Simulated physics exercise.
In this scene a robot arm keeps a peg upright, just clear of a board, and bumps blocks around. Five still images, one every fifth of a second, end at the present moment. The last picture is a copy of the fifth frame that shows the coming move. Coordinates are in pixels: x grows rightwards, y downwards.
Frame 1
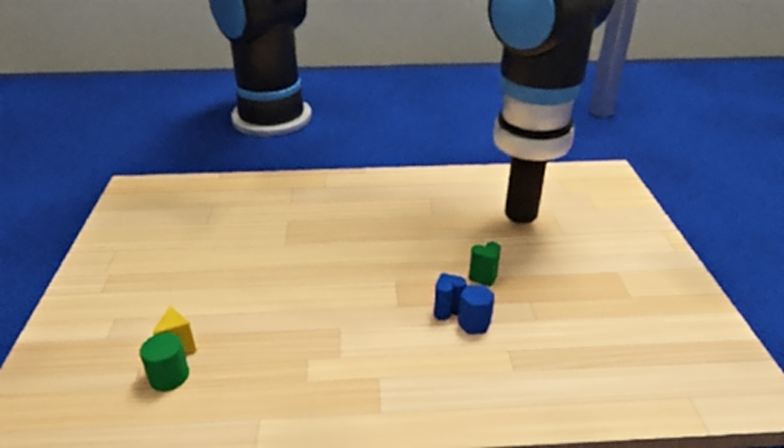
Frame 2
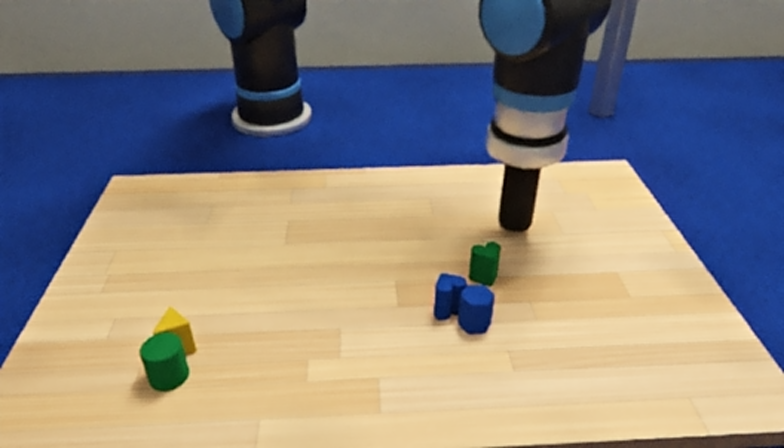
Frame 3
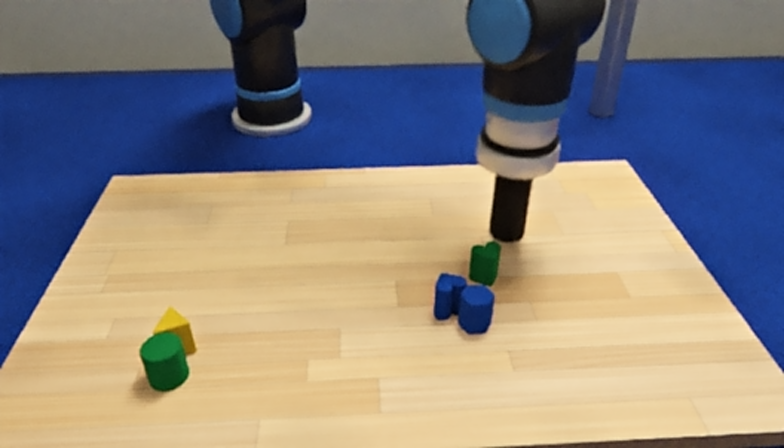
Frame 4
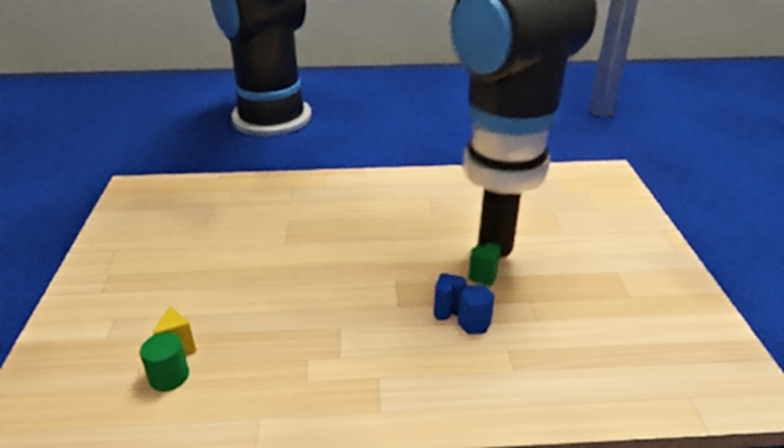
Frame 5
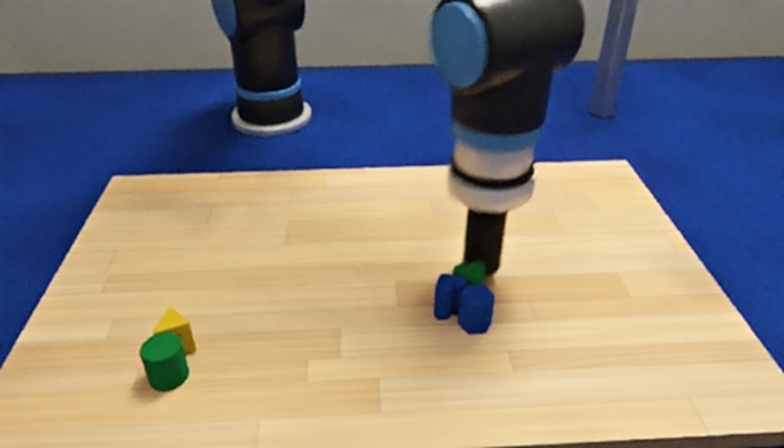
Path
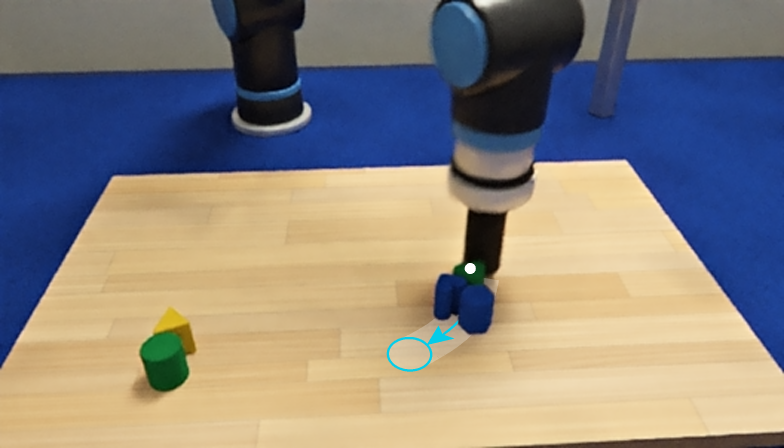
On a wooden board, a robot arm's black peg nudges a green block toward two blue blocks.
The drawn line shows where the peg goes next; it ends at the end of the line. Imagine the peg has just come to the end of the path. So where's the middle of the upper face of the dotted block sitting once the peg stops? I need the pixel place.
Somewhere near (385, 341).
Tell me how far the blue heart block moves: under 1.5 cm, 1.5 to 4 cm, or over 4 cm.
Shift: Over 4 cm.
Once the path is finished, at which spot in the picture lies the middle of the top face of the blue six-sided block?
For the centre of its top, I'd go with (472, 326).
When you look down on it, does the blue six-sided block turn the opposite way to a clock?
Yes, I think so.
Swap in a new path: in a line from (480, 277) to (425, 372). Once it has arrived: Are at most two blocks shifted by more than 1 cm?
It seems not.
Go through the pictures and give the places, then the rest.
Peg's lower end (521, 215); blue heart block (450, 281); green heart block (488, 249); blue six-sided block (478, 294), in the first frame.
Peg (515, 223); blocks still, in the second frame.
Peg (506, 234); blocks still, in the third frame.
Peg (495, 248); blocks still, in the fourth frame.
Peg (481, 266); blue heart block (450, 281); green heart block (470, 269); blue six-sided block (478, 294), in the fifth frame.
Drawn move, from (480, 277) over (470, 305) and (447, 332) to (410, 354); the dot is on the green heart block.
The first path, step by step. One third of the way, peg (471, 294); blue heart block (425, 293), turned 60° clockwise; green heart block (452, 293), turned 40° clockwise; blue six-sided block (476, 309), turned 70° anticlockwise.
Two thirds of the way, peg (447, 321); blue heart block (406, 299); green heart block (424, 318), turned 60° clockwise; blue six-sided block (473, 325).
At the end, peg (410, 342); blue heart block (399, 299), turned 125° clockwise; green heart block (385, 341), turned 60° clockwise; blue six-sided block (472, 326), turned 160° anticlockwise.
